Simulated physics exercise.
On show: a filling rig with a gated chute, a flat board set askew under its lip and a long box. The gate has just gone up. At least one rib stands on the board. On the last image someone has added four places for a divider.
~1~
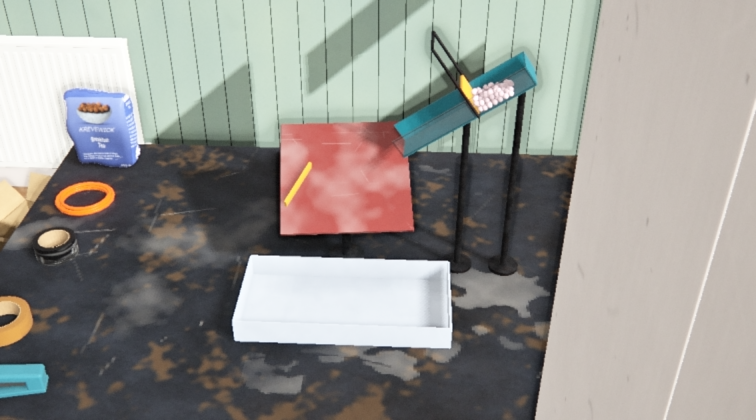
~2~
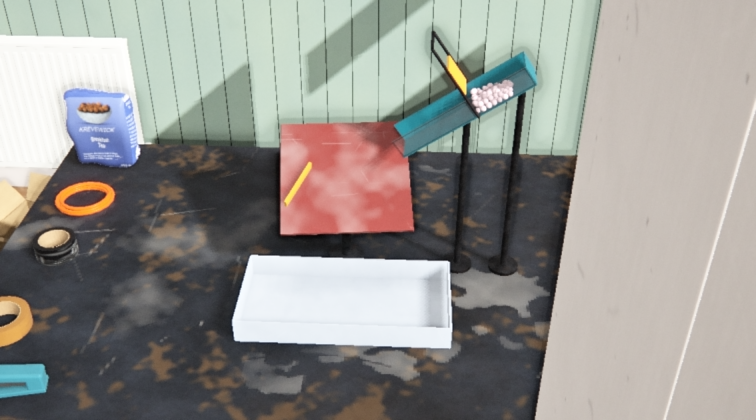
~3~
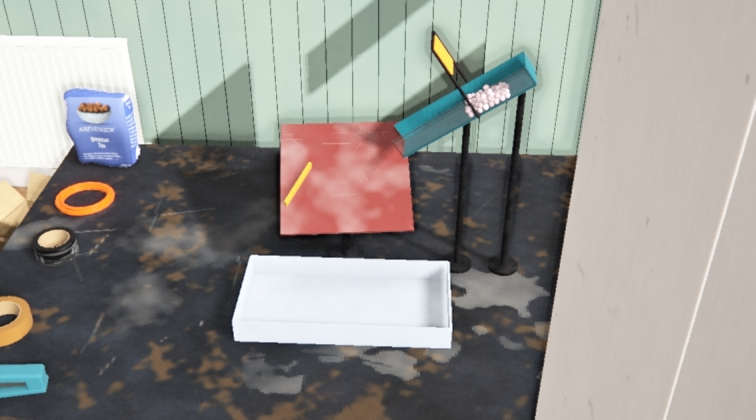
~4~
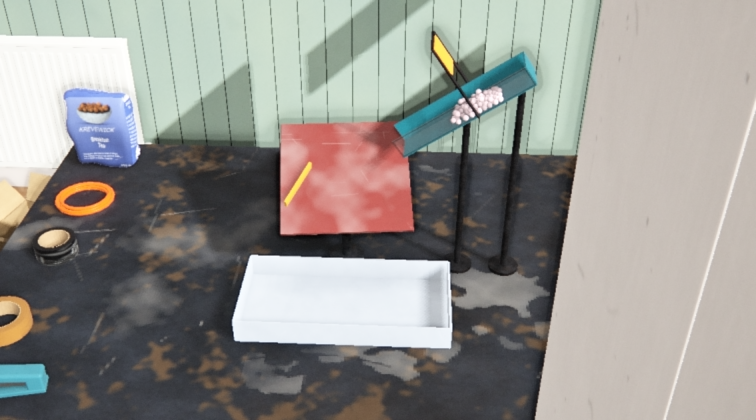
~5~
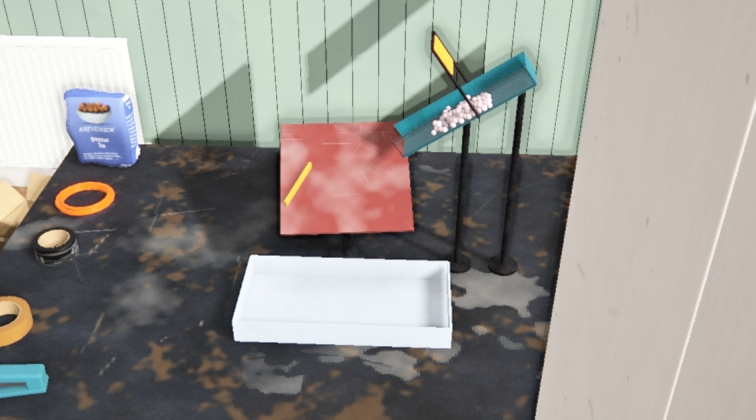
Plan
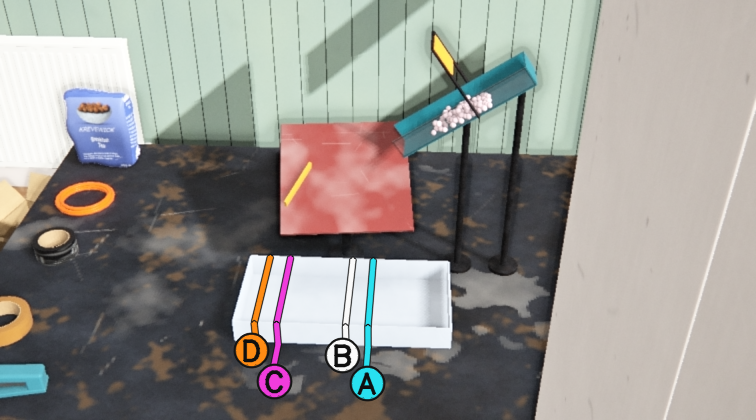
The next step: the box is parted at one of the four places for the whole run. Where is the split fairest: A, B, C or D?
Line C.
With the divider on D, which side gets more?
Right.
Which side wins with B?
More lands on the left.
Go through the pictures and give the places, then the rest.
In the first frame, load behind the gate at (491, 97), sugar pearls; lip of the chute at (405, 149), sloping gently.
In the second frame, middle of the board at (345, 175), tilted gently; middle of its low edge at (347, 232); of its high edge at (343, 123).
In the third frame, front corners of the box at (233, 321) and (451, 329), empty; front of the load at (468, 108).
In the fourth frame, middle of the load at (478, 105); its front at (454, 118), about a quarter of the way to the lip; rib from (310, 162) to (285, 202).
In the fifth frame, middle of the load at (467, 111); its front at (434, 133), about half of the way to the lip.
On the marked copy, line A crosses the front rim at (368, 326); line B crosses the front rim at (345, 325); line C crosses the front rim at (276, 323); line D crosses the front rim at (254, 322).
For line A, of what is caught, nearly all on the left of the divider, a small part on the right.
For line B, of what is caught, nearly all on the left of the divider, a small part on the right.
For line C, of what is caught, about a third on the left of the divider, about two thirds on the right.
For line D, of what is caught, about a quarter on the left of the divider, most on the right.
